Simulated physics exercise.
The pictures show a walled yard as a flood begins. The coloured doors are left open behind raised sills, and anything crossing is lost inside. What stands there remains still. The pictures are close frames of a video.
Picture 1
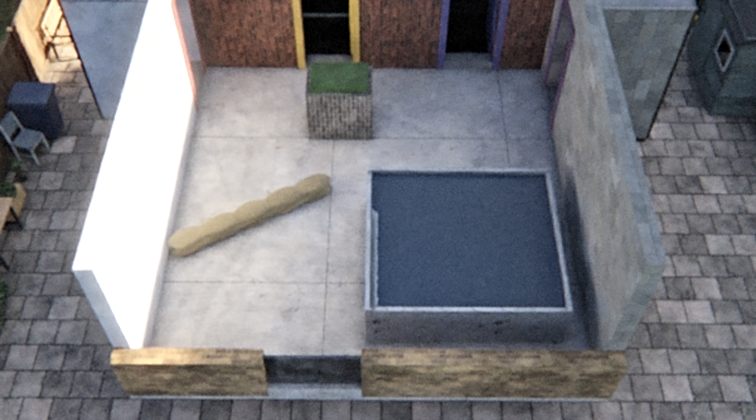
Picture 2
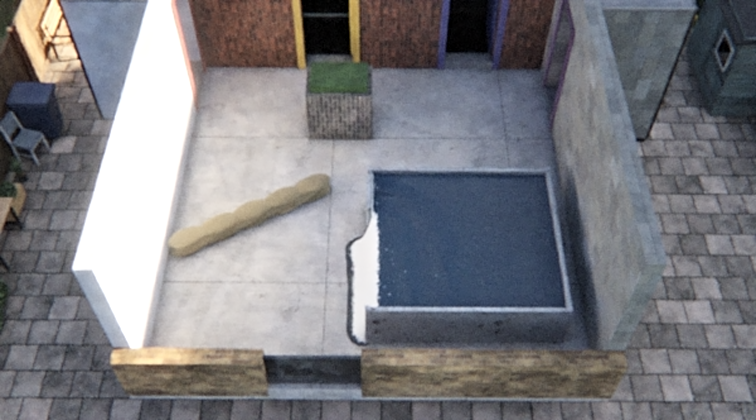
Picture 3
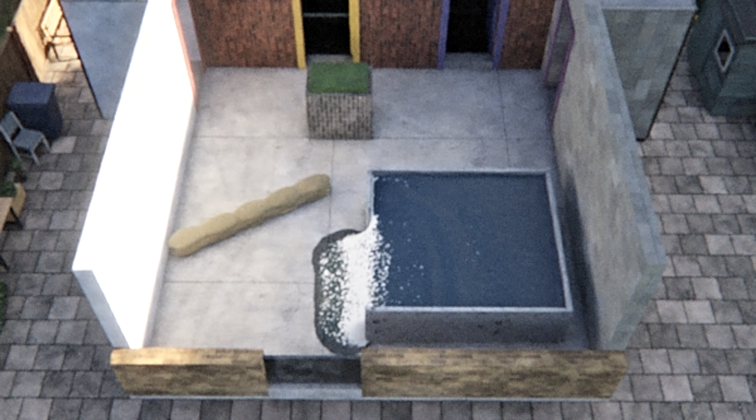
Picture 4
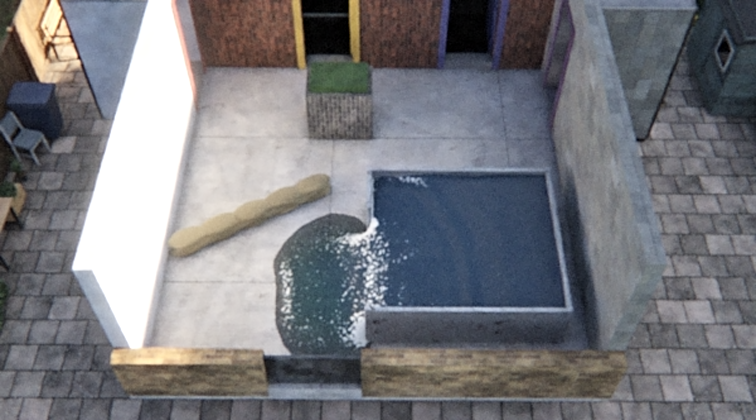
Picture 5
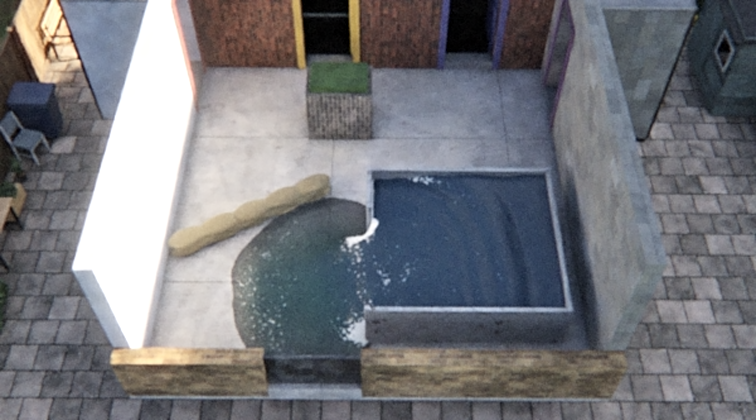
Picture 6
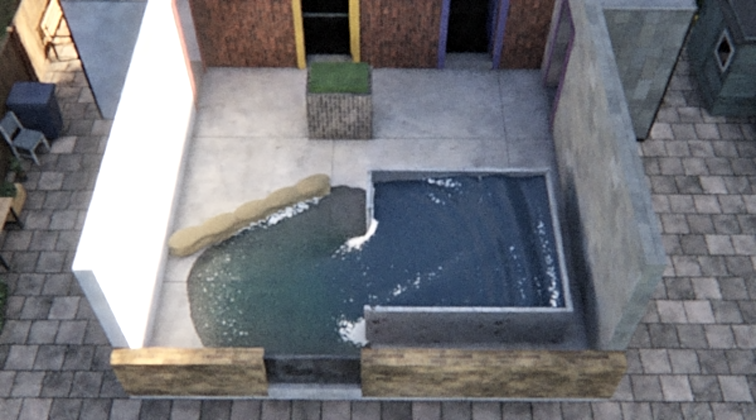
The video shows a walled yard with a raised tank of dark water; water pours through a gap in its left side, spreads leftward across the pale floor, and reaches a long tan barrier and the front wall.
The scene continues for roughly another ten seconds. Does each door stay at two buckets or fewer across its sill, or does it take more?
Taking them in turn: The red door stays at two or fewer, the blue door stays at two or fewer, the purple door takes more, the yellow door stays at two or fewer.
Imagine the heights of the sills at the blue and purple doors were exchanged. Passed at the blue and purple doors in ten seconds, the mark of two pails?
The blue one goes past the mark, the purple one falls short.
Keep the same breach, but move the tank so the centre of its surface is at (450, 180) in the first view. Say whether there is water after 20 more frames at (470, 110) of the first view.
My call for that spot: Not reached.
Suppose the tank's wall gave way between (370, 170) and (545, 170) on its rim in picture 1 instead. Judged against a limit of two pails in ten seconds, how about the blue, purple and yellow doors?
Here's how it goes: The blue door crosses the threshold, then the purple door crosses the threshold, then the yellow door crosses the threshold.
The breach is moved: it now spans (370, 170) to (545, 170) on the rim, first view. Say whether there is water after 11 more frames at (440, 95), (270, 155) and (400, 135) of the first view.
Submerged, submerged, submerged.
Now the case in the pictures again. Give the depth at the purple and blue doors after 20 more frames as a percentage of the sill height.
About 0 %, then 0 %.
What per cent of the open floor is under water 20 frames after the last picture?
It comes to roughly 55 in a hundred.
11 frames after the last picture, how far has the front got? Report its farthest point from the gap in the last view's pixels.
Somewhere near (195, 122).
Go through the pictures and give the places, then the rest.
Still water in the water tank at (463, 238), in the first picture.
Water pours out at (370, 279) and has run to (356, 339), in the second picture.
The front is at a hidden place, out from the gap at (370, 279), in the third picture.
The front is at (290, 244), out from the gap at (370, 281), in the fourth picture.
Water pours out at (370, 280) and has run to (242, 260), in the fifth picture.
Water pours out at (370, 280) and has run to (198, 266), in the sixth picture.
A moment on, water covers 25 % of the floor; the red door not reached, the blue door not reached, the purple door not reached, the yellow door not reached.
Next, water covers 35 % of the floor; the red door not reached, the blue door not reached, the purple door not reached, the yellow door not reached.
Then, water covers 55 % of the floor; the red door wet at the sill, nothing in, the blue door not reached, the purple door not reached, the yellow door not reached.
Later, water covers 90 % of the floor; the red door wet at the sill, nothing in, the blue door wet at the sill, nothing in, the purple door wet at the sill, nothing in, the yellow door wet at the sill, nothing in.
In the end, water covers 95 % of the floor; the red door wet at the sill, nothing in, the blue door under two buckets in, the purple door far over two buckets in, the yellow door wet at the sill, nothing in.
